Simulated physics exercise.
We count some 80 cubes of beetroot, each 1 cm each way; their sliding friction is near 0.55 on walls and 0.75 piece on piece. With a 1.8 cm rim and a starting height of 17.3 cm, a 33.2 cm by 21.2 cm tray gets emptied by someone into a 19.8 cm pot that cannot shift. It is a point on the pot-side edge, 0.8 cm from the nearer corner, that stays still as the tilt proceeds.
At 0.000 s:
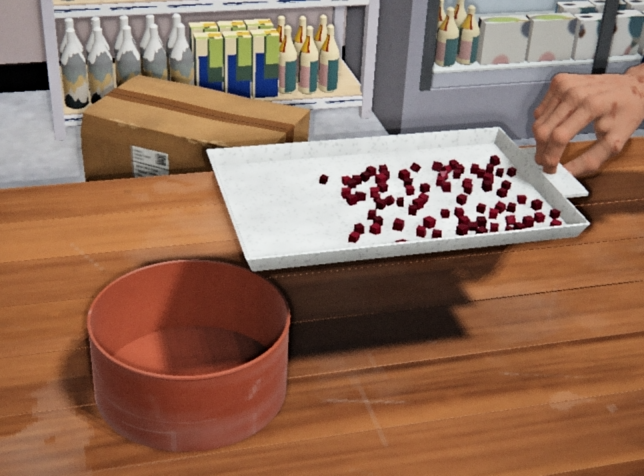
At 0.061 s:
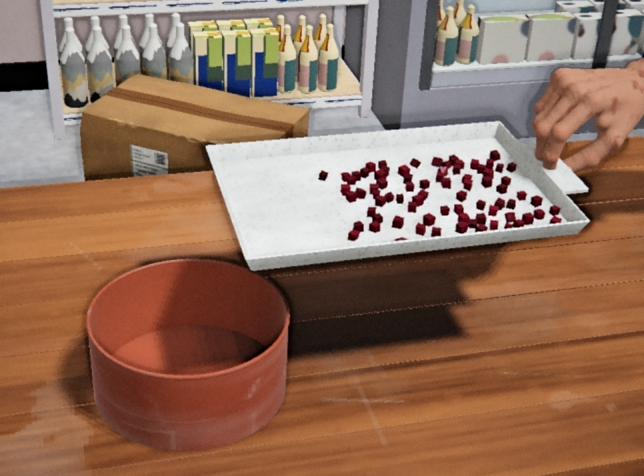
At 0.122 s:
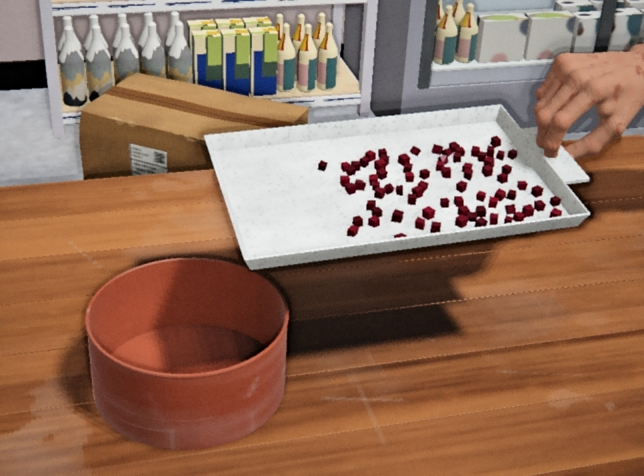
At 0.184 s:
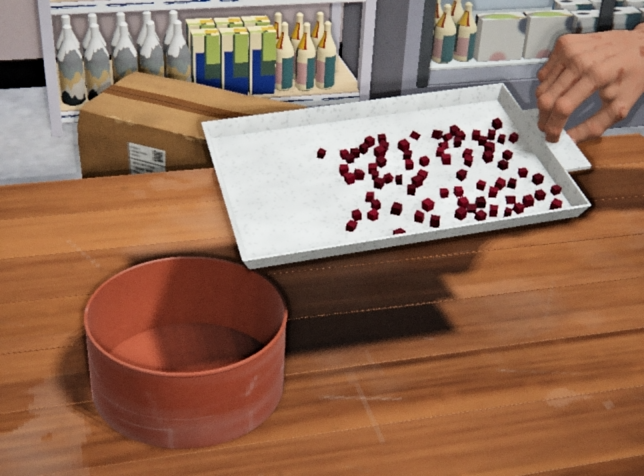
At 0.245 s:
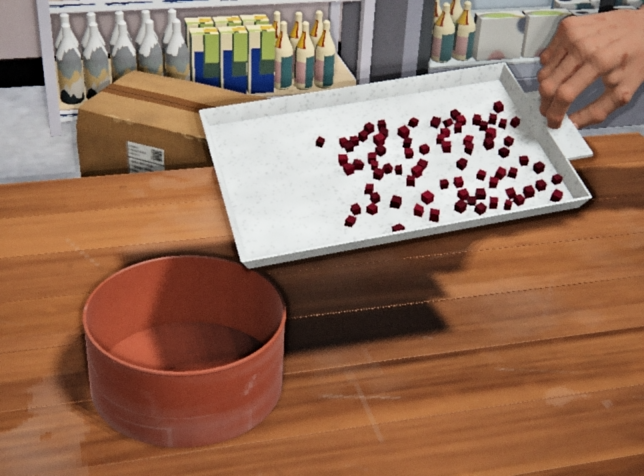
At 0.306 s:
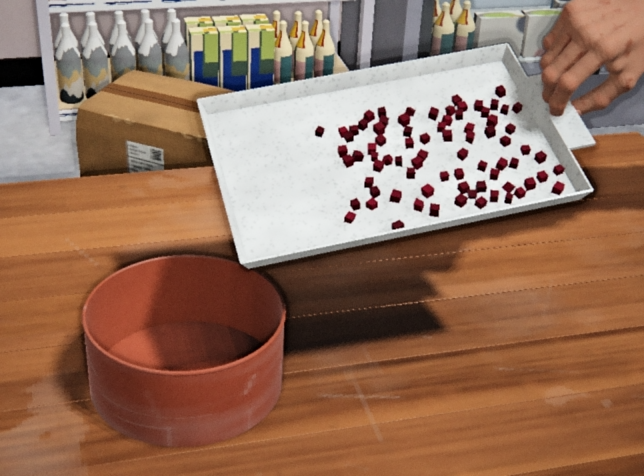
A white tray scattered with small dark red cubes starts out level above a wooden counter, a hand at its right end. Its far side rises steadily, tilting the surface toward the viewer with the left front corner lowest, while the cubes stay spread across it and the reddish pot sits still.
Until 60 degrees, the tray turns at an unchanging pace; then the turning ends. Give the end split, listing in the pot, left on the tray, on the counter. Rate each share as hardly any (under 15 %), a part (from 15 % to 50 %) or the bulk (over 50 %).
Pot: Hardly any; left on the tray: A part; counter: The bulk.
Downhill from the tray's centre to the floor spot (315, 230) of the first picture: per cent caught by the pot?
I'd say close to 60 %.
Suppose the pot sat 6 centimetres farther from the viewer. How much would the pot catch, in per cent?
With that change it comes to something like 0 in a hundred.
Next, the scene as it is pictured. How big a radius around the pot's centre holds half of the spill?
Distance: Around 22 cm.
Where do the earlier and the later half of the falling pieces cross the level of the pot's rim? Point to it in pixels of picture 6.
At about (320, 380), then at (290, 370).
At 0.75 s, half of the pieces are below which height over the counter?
About 26 cm.
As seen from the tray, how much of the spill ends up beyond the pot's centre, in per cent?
40 per cent.
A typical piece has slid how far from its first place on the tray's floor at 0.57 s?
1 cm.
After 0.57 s, tilt 39 degrees; the tray holds 100 %, the pot 0 %.
After 0.75 s, tilt 53 degrees; the tray holds 100 %, the pot 0 %.
After 1.05 s, tilt 60 degrees; the tray holds 45 %, the pot 0 %.
By 2.7 s all is still; pot 5 %, tray 35 %, counter 60 %.
